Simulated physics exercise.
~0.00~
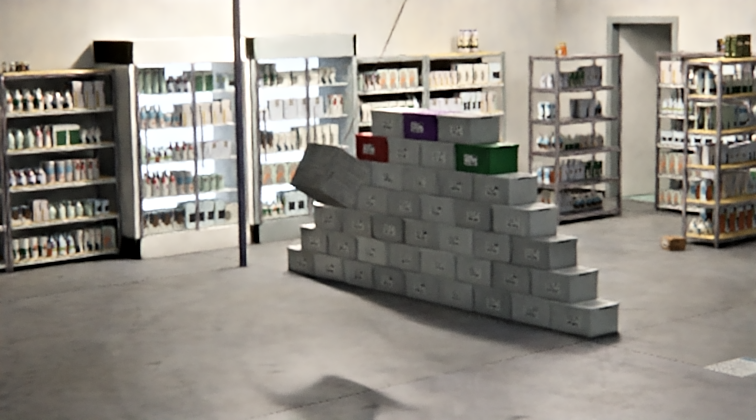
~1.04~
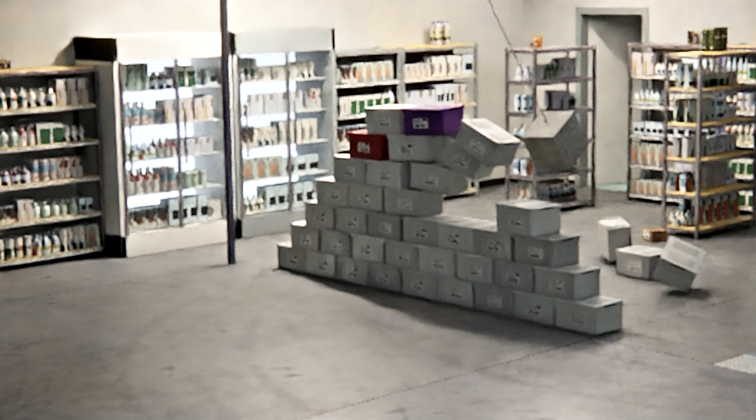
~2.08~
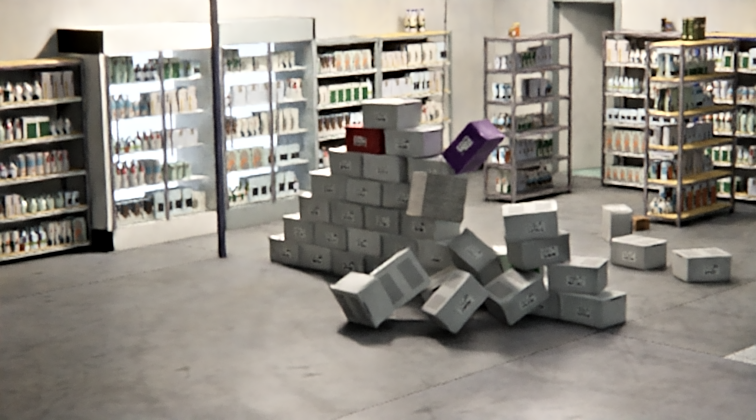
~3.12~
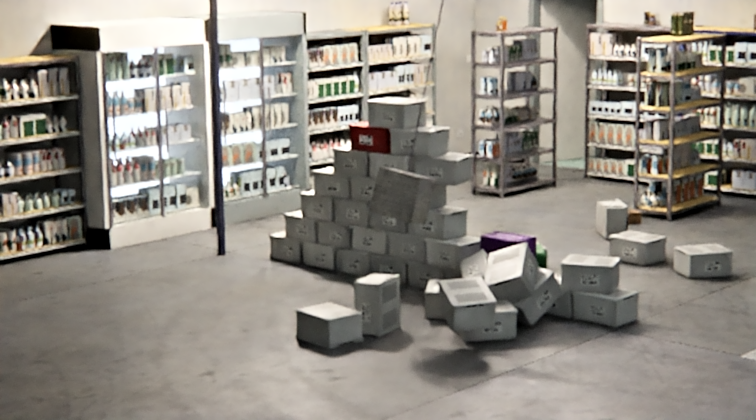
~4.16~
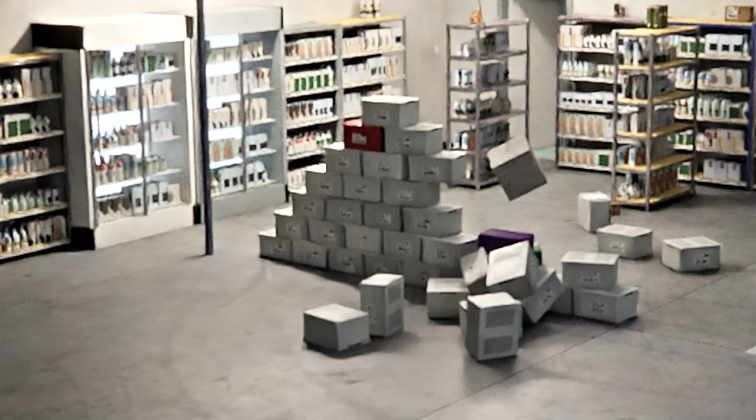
In the video, a gray box hanging on a line swings into a stepped wall of lidded totes in a shelved room, knocking the green and then the purple tote down with many gray ones on the right, while the red tote stays near the top.
